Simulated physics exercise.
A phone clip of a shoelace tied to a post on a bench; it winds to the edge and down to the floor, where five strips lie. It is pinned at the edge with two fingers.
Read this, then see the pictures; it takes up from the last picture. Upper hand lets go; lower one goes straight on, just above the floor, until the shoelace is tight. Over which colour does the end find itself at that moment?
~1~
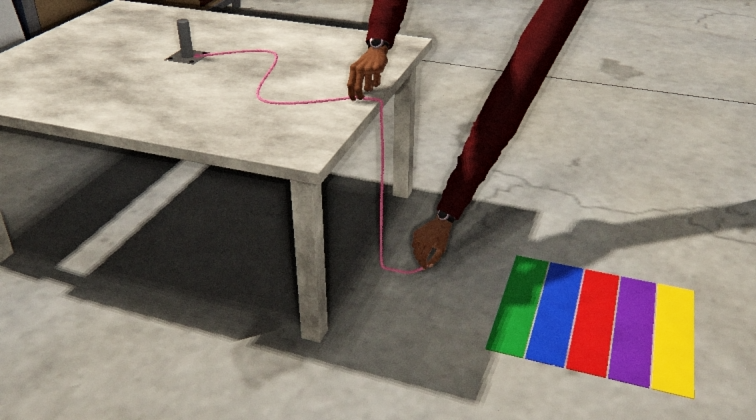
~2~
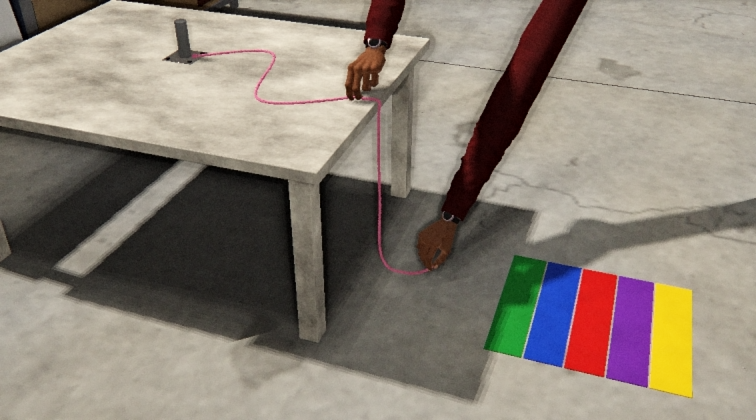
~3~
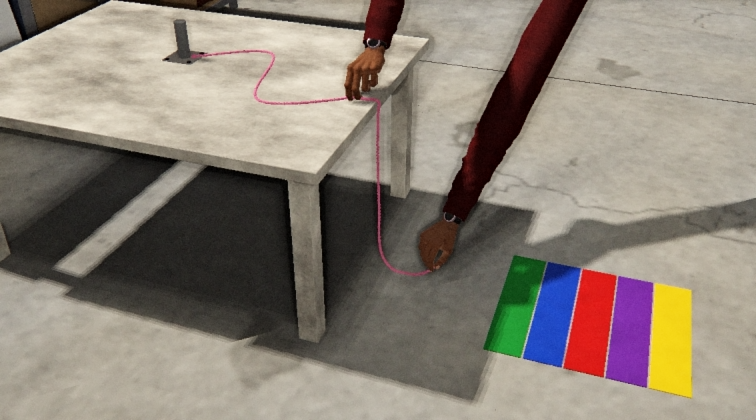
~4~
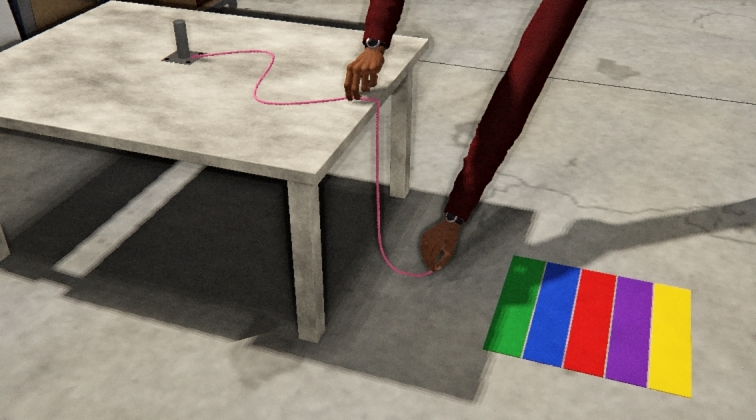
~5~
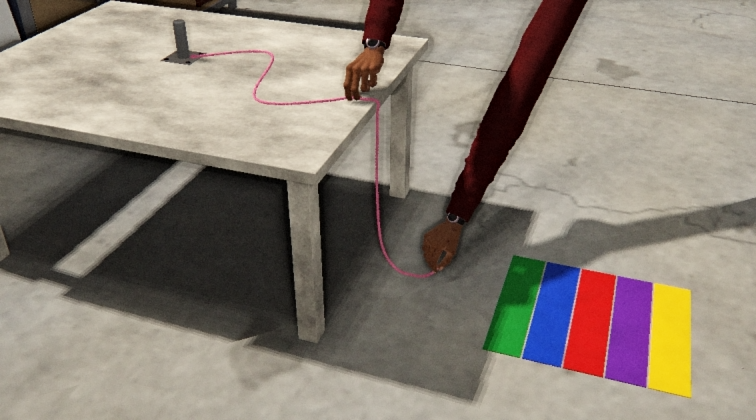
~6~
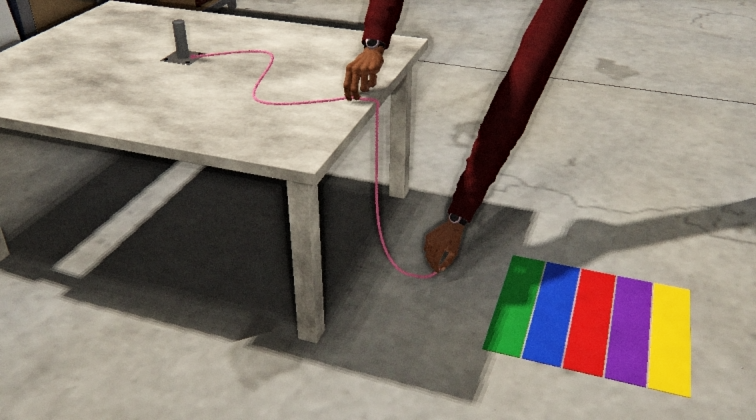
I would say over yellow.
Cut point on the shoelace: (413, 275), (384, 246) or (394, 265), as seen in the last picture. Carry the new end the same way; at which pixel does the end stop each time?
Roughly (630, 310), (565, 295), (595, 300).
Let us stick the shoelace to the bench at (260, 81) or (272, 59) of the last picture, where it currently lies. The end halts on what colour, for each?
Observed strip, first: Red; second: Purple.
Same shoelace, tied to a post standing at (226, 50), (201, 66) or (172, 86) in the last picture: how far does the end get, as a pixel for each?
The first try gives (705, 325), the second (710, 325) and the third (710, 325).
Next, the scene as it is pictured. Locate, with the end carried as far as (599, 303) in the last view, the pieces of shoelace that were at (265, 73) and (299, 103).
Around (305, 78) and (382, 122).
A little later, end near (599, 303); over red.
Next, end near (644, 312); over purple.
When it is tight, end near (670, 317); over yellow. The end stops over the yellow strip.
